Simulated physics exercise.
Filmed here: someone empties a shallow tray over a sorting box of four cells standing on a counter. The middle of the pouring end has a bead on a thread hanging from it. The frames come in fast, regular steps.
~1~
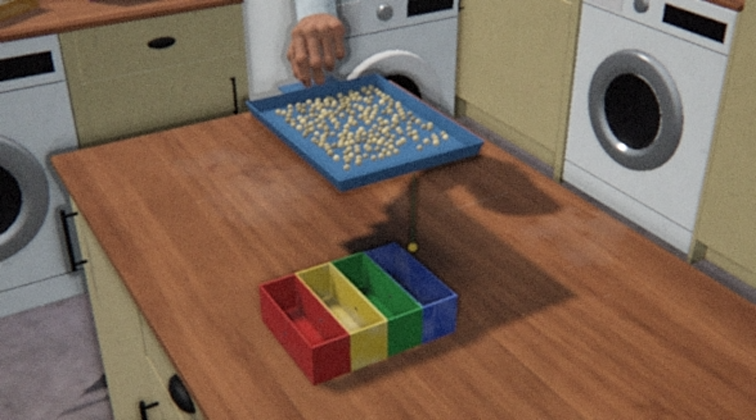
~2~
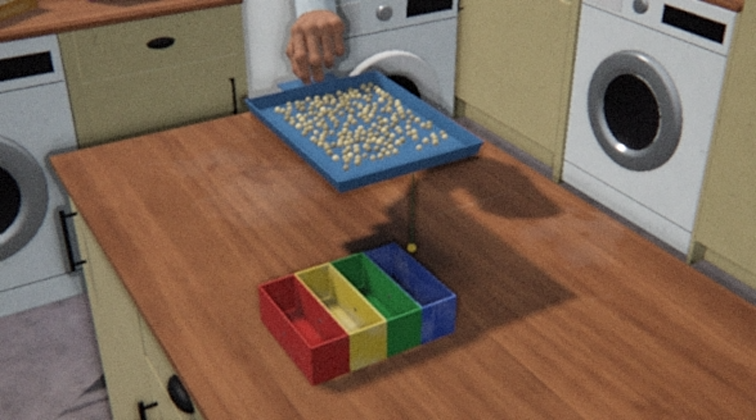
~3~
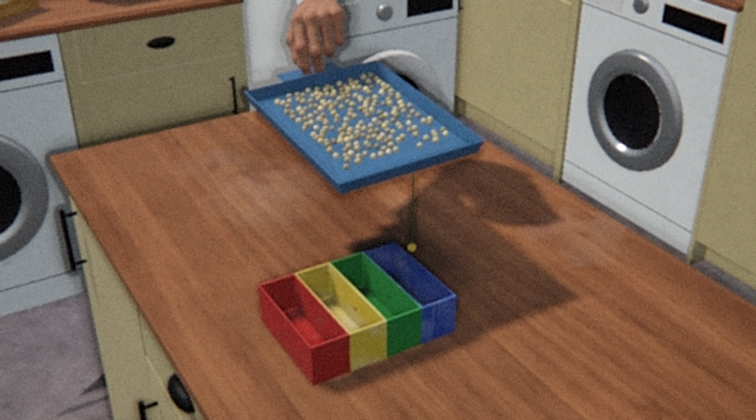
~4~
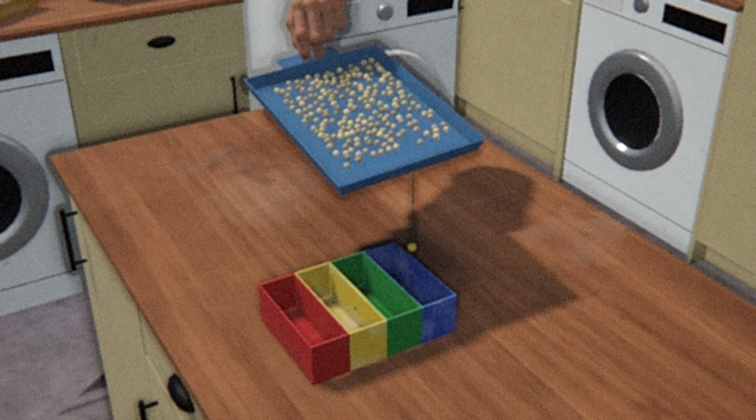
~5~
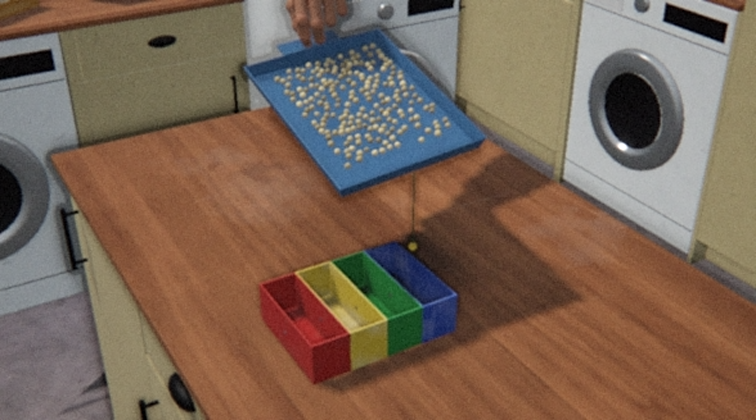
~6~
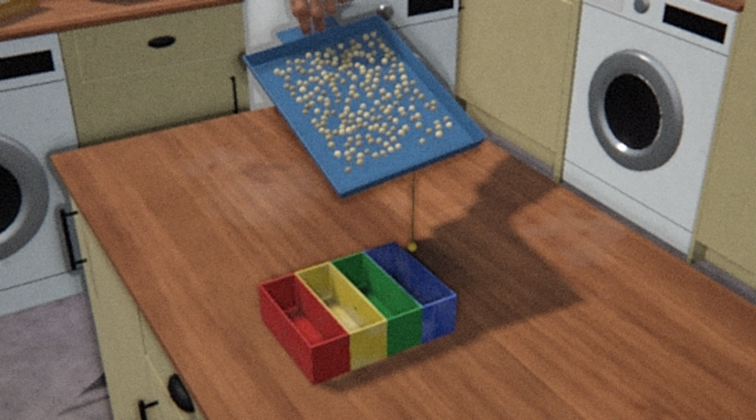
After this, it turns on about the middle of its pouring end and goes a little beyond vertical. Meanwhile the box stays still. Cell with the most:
Green.
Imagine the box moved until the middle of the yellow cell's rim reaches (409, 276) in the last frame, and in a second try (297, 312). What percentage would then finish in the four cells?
In order: 60 per cent and 80 per cent.
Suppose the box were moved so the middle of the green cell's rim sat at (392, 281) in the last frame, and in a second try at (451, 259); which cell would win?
The cell in yellow, then the cell in red.
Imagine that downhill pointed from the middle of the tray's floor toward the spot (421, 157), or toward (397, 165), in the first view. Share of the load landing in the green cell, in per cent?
The share is 0 per cent in the first and 20 per cent in the second.
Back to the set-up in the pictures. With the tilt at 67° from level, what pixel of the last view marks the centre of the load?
The middle of the load sits near (366, 195).
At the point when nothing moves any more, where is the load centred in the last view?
I'd say the middle ends up at about (369, 324).
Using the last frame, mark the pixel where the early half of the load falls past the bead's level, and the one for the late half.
The opening part goes through (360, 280); what follows goes through (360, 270).
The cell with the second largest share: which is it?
Second comes that yellow cell.
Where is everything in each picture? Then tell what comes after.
Corners of the pouring end (341, 178) and (479, 140), level; middle of the load (355, 124), soya beans; bead on its thread (413, 247); red cell (331, 356); yellow cell (369, 342); green cell (405, 329); blue cell (439, 316), in the first picture.
Corners of the pouring end (341, 179) and (478, 141), level; middle of the load (355, 122), in the second picture.
Corners of the pouring end (341, 180) and (479, 139), tipped barely, lowest at the left corner; middle of the load (355, 117), in the third picture.
Corners of the pouring end (341, 183) and (479, 138), tipped a little, lowest at the left corner; middle of the load (355, 108), in the fourth picture.
Corners of the pouring end (342, 185) and (481, 136), tipped clearly, lowest at the left corner; middle of the load (356, 101), in the fifth picture.
Corners of the pouring end (342, 189) and (481, 136), tipped clearly, lowest at the left corner; middle of the load (357, 97), almost all on the move; red cell (331, 356); yellow cell (368, 342); green cell (404, 329); blue cell (439, 316), in the sixth picture.
Just after the last frame, tray tipped steeply; roughly two thirds on the tray; about a tenth in the yellow cell; about a tenth in the green cell; just a few in the blue cell; roughly a quarter falling or outside the box.
A moment on, tray tipped past a quarter turn; just a few on the tray; roughly half in the green cell; roughly a third in the yellow cell; about a tenth in the blue cell; just a few in the red cell; about a tenth falling or outside the box.
Further on, tray tipped past a quarter turn; roughly half in the green cell; roughly a third in the yellow cell; about a tenth in the blue cell; just a few in the red cell; just a few falling or outside the box.
When it is over, tray tipped past a quarter turn; roughly half in the green cell; roughly a third in the yellow cell; about a tenth in the blue cell; just a few in the red cell; just a few outside the box.
